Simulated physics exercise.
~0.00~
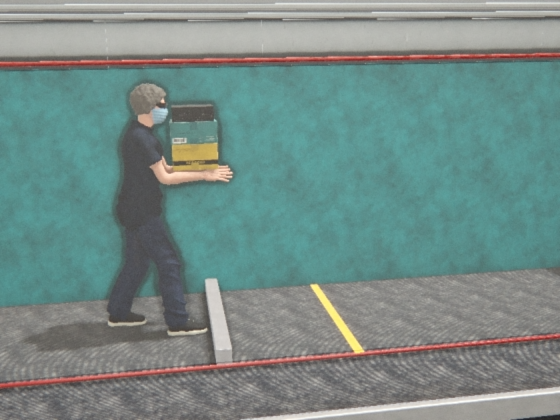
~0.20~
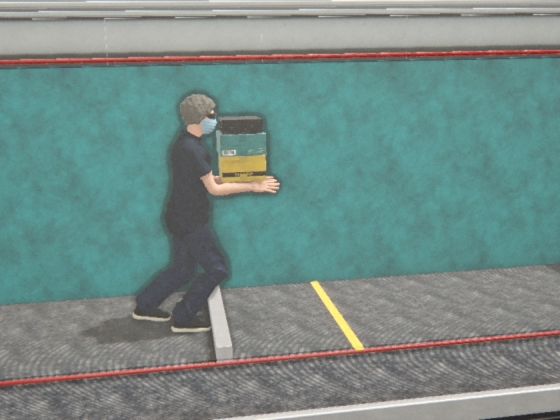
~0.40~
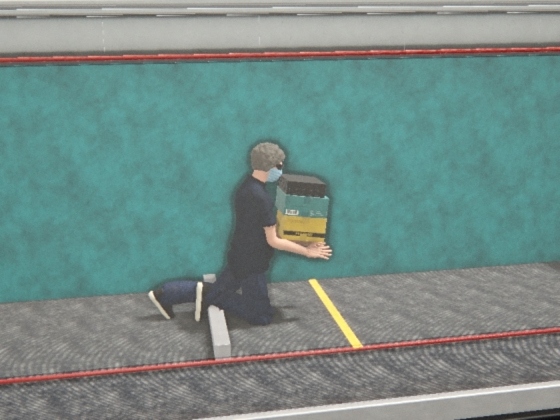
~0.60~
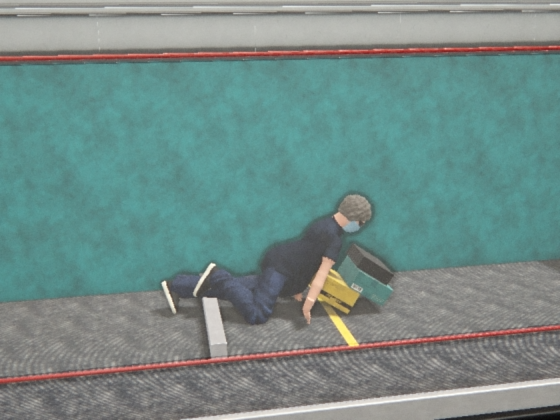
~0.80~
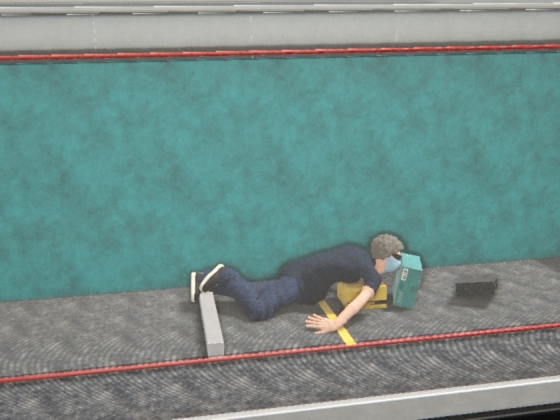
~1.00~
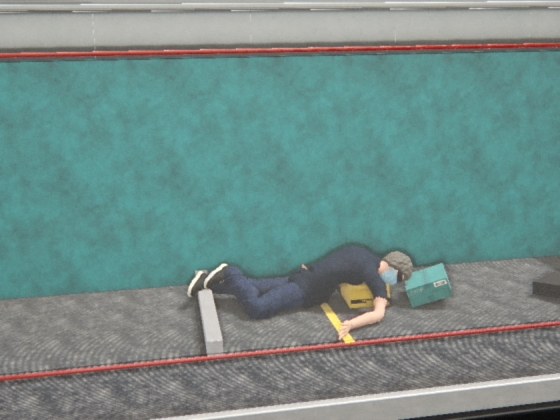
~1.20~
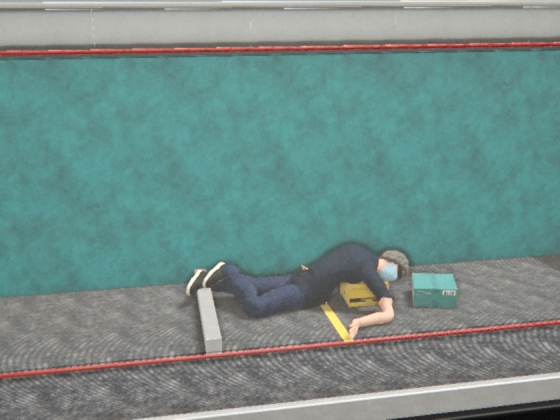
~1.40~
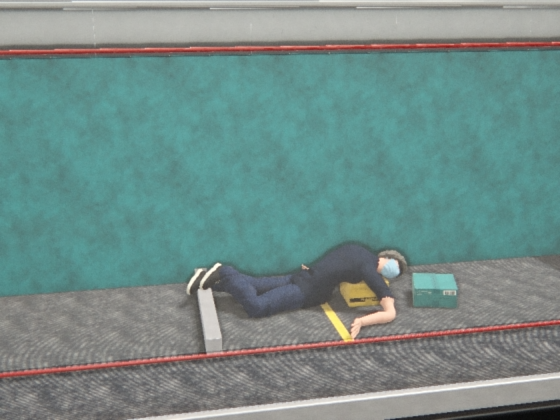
On a gray walkway, a masked man carrying stacked boxes trips and sprawls beside them.
